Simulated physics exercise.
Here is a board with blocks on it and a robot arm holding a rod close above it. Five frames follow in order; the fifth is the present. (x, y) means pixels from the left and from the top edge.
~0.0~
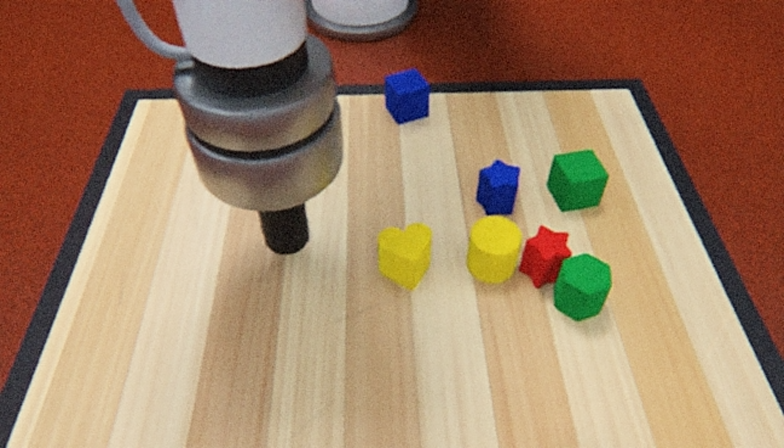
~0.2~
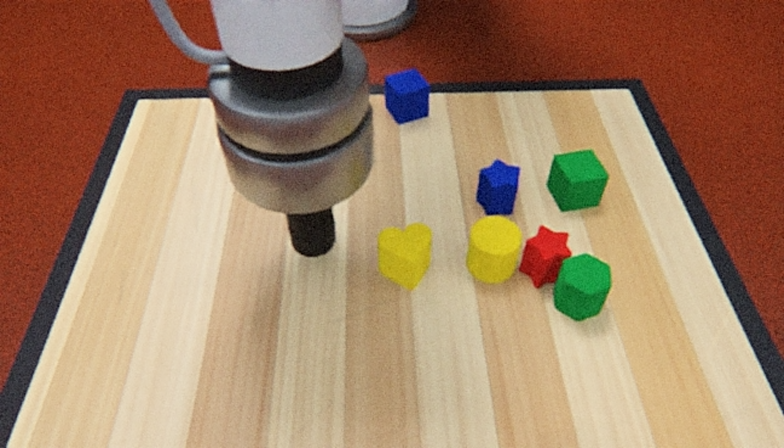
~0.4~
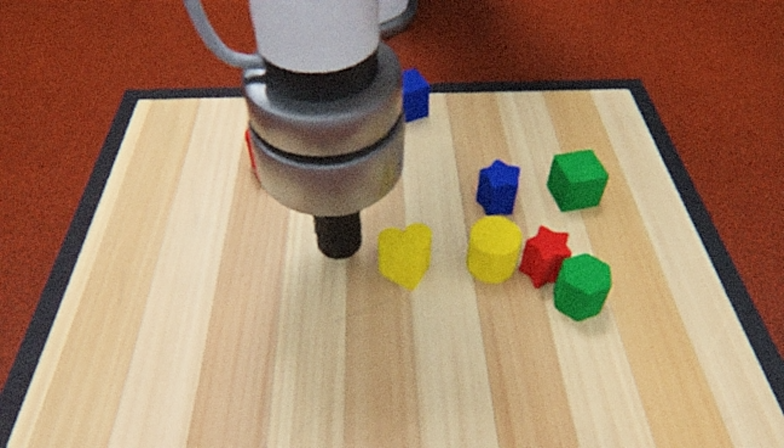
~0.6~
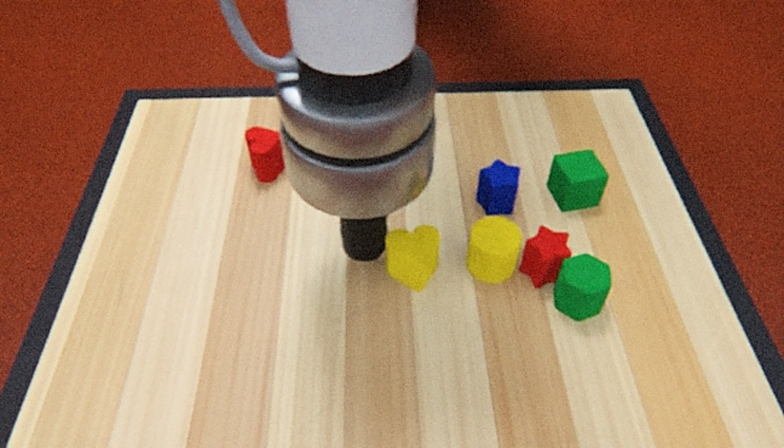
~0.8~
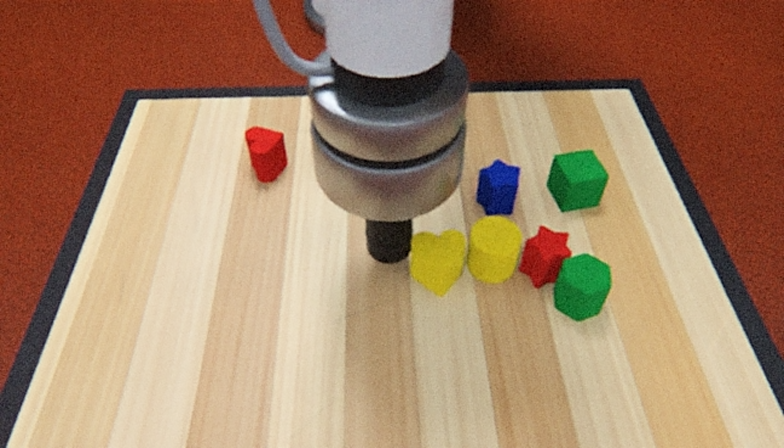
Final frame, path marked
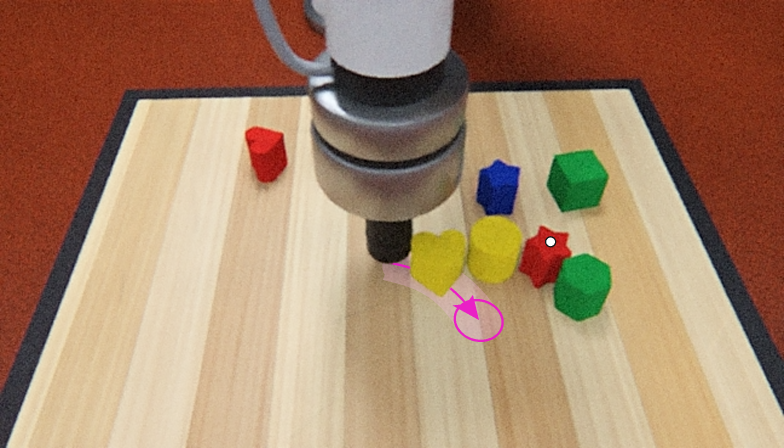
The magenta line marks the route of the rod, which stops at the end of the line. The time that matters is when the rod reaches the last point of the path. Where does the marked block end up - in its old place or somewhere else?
Displaced.
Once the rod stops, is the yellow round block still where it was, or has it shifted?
In the end it has been moved.
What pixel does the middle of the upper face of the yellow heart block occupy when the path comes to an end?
I predict (535, 282).
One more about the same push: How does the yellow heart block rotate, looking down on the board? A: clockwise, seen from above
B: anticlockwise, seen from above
My answer is option B.
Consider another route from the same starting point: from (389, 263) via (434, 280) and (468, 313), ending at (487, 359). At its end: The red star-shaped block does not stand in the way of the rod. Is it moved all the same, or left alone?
It gets pushed out of place.
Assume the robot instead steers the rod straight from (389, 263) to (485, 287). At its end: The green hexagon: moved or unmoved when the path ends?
By the last moment, the green hexagon will still be in its place.
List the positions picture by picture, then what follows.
The first frame shows rod's lower end (288, 239); yellow heart block (406, 240); yellow round block (496, 234); red star-shaped block (551, 242); green hexagon (588, 272).
The second frame shows rod (314, 241); blocks still.
The third frame shows rod (340, 243); blocks still.
The fourth frame shows rod (365, 245); yellow heart block (415, 241).
The fifth frame shows rod (389, 247); yellow heart block (440, 245); yellow round block (496, 234); red star-shaped block (551, 242); green hexagon (588, 272).
Drawn move, from (389, 263) through (424, 273) and (455, 292) to (479, 320); the dot is on the red star-shaped block.
On the path given first. Halfway along, rod (442, 266); yellow heart block (496, 266); yellow round block (523, 233); red star-shaped block (568, 235), turned 35° clockwise.
At the end, rod (482, 305); yellow heart block (535, 282), turned 55° anticlockwise; yellow round block (523, 233); red star-shaped block (568, 235), turned 35° clockwise; green hexagon still.
